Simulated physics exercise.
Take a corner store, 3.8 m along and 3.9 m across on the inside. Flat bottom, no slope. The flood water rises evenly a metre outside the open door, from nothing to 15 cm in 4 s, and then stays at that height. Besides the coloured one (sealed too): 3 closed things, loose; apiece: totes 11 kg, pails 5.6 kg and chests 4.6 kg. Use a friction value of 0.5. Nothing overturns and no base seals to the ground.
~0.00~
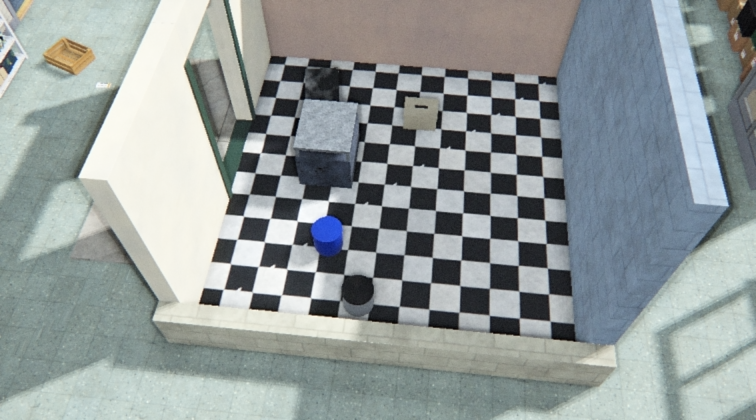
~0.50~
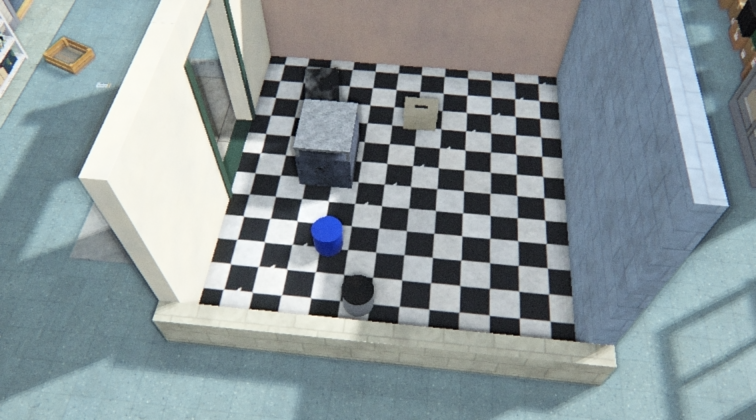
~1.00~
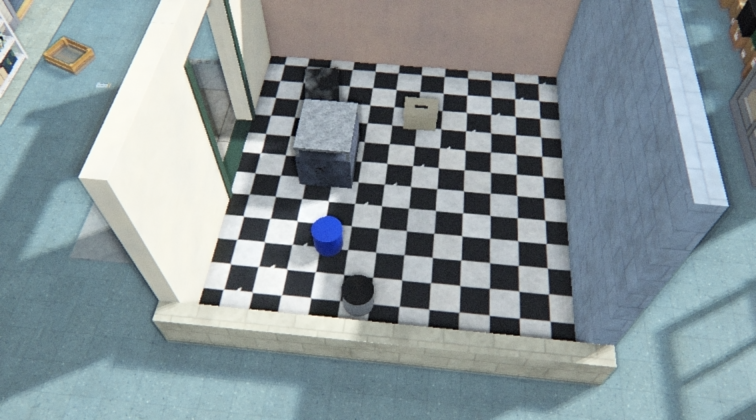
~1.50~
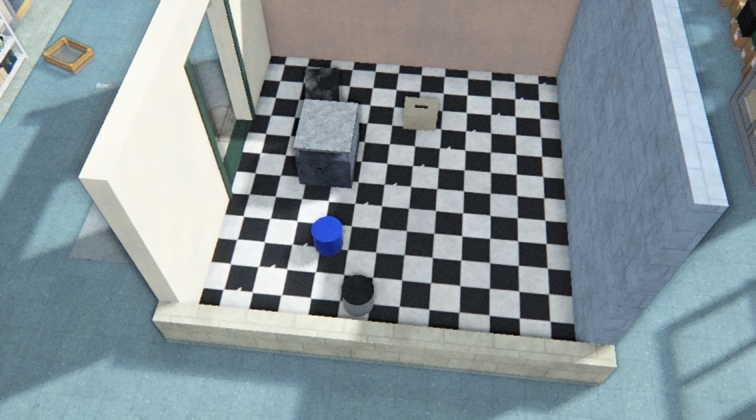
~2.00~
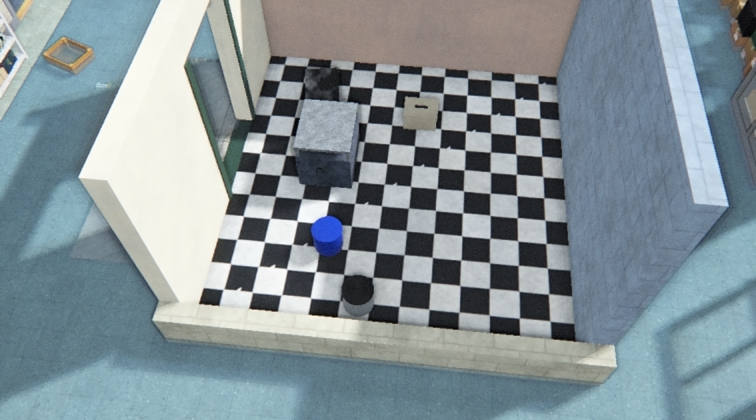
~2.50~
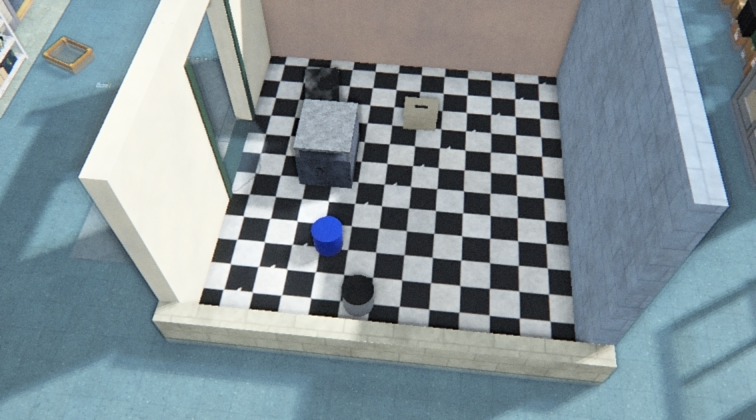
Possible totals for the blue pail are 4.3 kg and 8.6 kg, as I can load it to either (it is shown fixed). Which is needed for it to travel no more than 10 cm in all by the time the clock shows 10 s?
My call: It requires the heavier amount.
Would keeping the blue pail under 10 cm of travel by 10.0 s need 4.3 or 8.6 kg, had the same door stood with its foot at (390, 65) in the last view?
With that change, the small one suffices.
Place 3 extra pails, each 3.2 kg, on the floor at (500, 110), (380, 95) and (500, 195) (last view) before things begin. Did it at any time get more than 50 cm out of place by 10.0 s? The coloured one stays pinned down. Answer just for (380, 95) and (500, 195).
In order: Above the mark, within the mark.
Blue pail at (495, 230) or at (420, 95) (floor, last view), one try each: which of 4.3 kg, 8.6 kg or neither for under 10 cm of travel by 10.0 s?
Log: Try 1 the lighter pick works; try 2 the heavier pick is required.
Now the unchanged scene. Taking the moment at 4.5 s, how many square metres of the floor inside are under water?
Roughly 3.0 m2.
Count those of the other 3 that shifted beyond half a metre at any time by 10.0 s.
Total: 1.
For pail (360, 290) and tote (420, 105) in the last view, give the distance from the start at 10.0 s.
Respectively 0 and 0 centimetres.
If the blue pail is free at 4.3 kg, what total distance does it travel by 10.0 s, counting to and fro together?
It covers about 100 cm altogether.
After 3.5 s the blue pail would be 0 cm from its start with 4.3 kg and 0 cm from its start with 8.6 kg; 0 cm of water round it then.
After 4.5 s the blue pail would be 0 cm from its start with 4.3 kg and 0 cm from its start with 8.6 kg; 3 cm of water round it then.
After 7.0 s the blue pail would be 36 cm from its start with 4.3 kg and 0 cm from its start with 8.6 kg; 4 cm of water round it then.
After 10.0 s the blue pail would be 89 cm from its start with 4.3 kg and 0 cm from its start with 8.6 kg; 5 cm of water round it then.
